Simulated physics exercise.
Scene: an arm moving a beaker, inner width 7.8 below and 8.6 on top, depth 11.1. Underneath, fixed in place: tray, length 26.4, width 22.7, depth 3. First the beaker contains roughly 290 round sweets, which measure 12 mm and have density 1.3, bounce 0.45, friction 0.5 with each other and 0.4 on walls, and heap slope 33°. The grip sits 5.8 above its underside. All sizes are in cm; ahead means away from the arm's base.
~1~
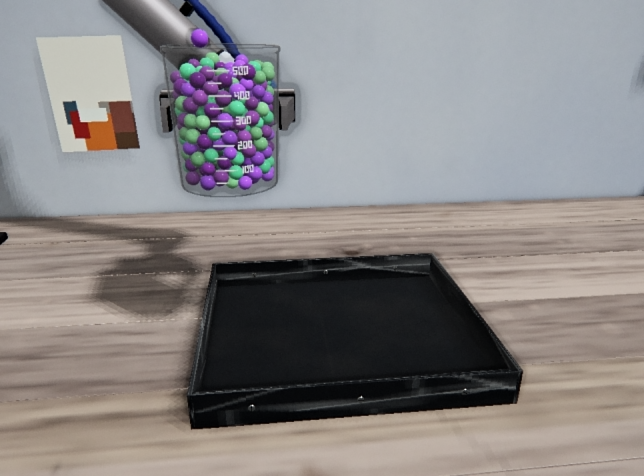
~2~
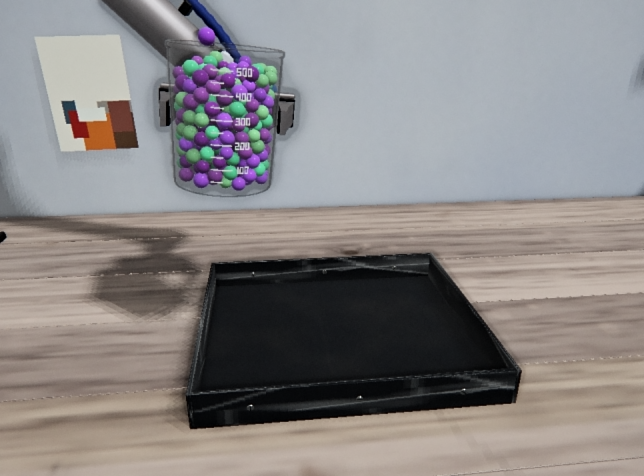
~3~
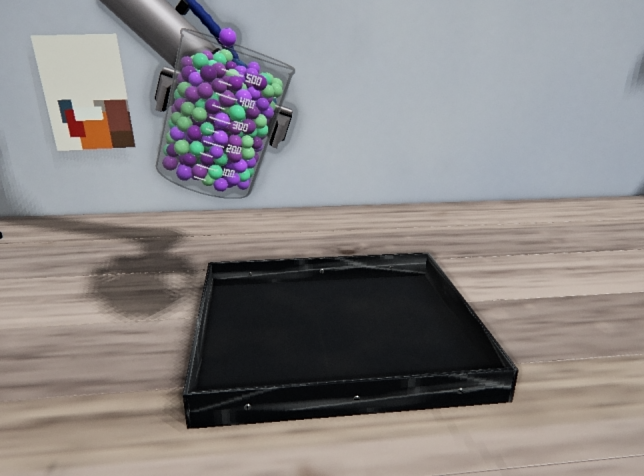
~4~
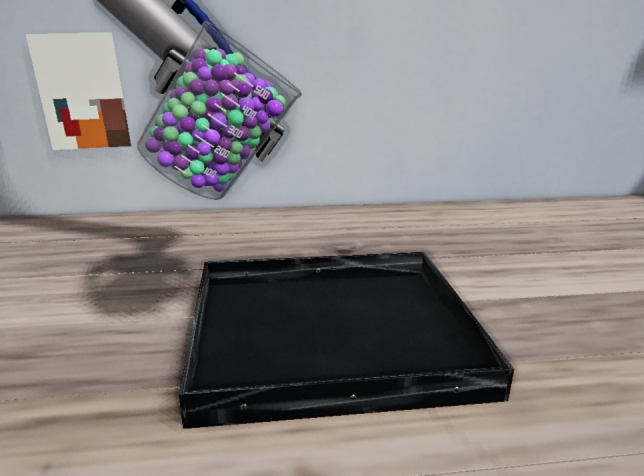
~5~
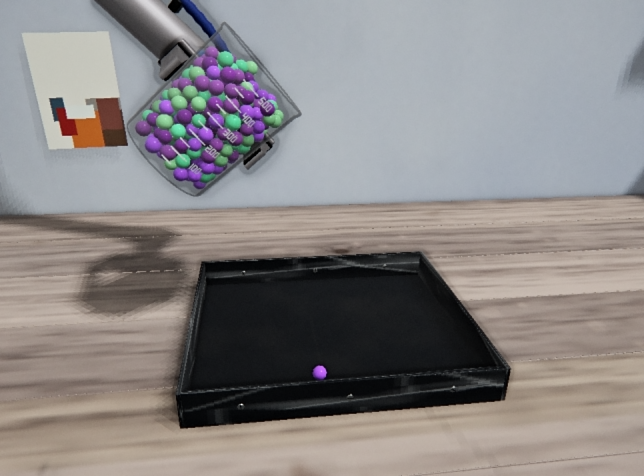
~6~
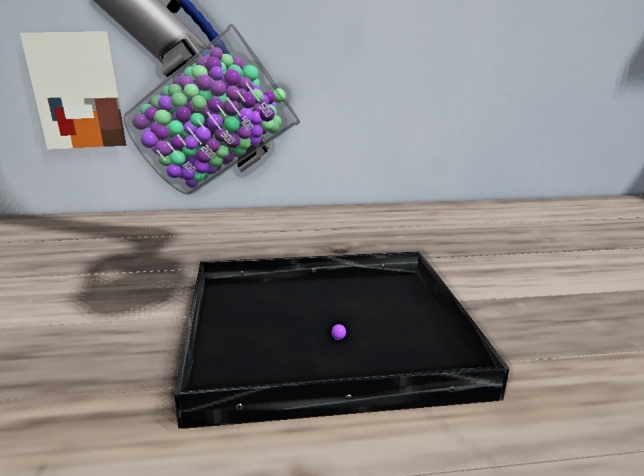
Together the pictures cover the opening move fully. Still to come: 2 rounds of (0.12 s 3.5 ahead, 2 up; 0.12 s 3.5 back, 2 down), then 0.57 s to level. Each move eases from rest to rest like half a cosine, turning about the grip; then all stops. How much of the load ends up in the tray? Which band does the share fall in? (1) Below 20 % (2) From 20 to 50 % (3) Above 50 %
(2) From 20 to 50 %.
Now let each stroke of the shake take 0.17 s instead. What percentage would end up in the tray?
About 10 per cent in that case.
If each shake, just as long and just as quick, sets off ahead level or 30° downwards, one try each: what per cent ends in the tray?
You'd get about 20 per cent with the first setting and about 10 per cent with the second.
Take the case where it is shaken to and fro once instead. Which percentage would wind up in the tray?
It would be near 20 per cent.
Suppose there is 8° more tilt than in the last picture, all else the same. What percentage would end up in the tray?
Roughly 40 percent then.
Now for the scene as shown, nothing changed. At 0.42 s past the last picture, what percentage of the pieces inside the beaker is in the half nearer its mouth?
Close to 55 in a hundred.
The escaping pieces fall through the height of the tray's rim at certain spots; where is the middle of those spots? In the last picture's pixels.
Near (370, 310).
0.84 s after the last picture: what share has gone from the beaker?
About 30 in a hundred parts are out by then.
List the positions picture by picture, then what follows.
Beaker middle at (226, 120), level; upper third of the load around (223, 85), from x 175 to 270, top at y 40; 292 in the beaker, in the first picture.
Beaker middle at (225, 119), tilted 5° forward; upper third of the load around (224, 85), from x 180 to 270, top at y 35, in the second picture.
Beaker middle at (221, 119), tilted 19° forward; upper third of the load around (224, 86), from x 170 to 275, top at y 35, in the third picture.
Beaker middle at (217, 117), tilted 36° forward; upper third of the load around (221, 88), from x 155 to 280, top at y 55; 291 in the beaker, 1 in flight or on a rim, in the fourth picture.
Beaker middle at (213, 116), tilted 50° forward; upper third of the load around (220, 89), from x 145 to 320, top at y 55; 291 in the beaker, 1 in the tray, in the fifth picture.
Beaker middle at (211, 116), tilted 55° forward; upper third of the load around (219, 91), from x 140 to 340, top at y 55; 291 in the beaker, 1 in the tray, in the sixth picture.
Then, 0.42 s later, tilted 55° forward, highest piece 27 above the table; 233 in the beaker, 44 in the tray, 15 in flight or on a rim.
Then, 0.84 s later, tilted 16° forward, highest piece 27 above the table; 209 in the beaker, 81 in the tray, 2 on the table or floor.
Then, 1.25 s later, level, highest piece 27 above the table; 209 in the beaker, 81 in the tray, 2 on the table or floor.
Then, 2.30 s later, level, highest piece 27 above the table; 209 in the beaker, 81 in the tray, 2 on the table or floor.
At rest, 209 in the beaker, 81 in the tray, 2 on the table or floor. That is 28 % in the tray.
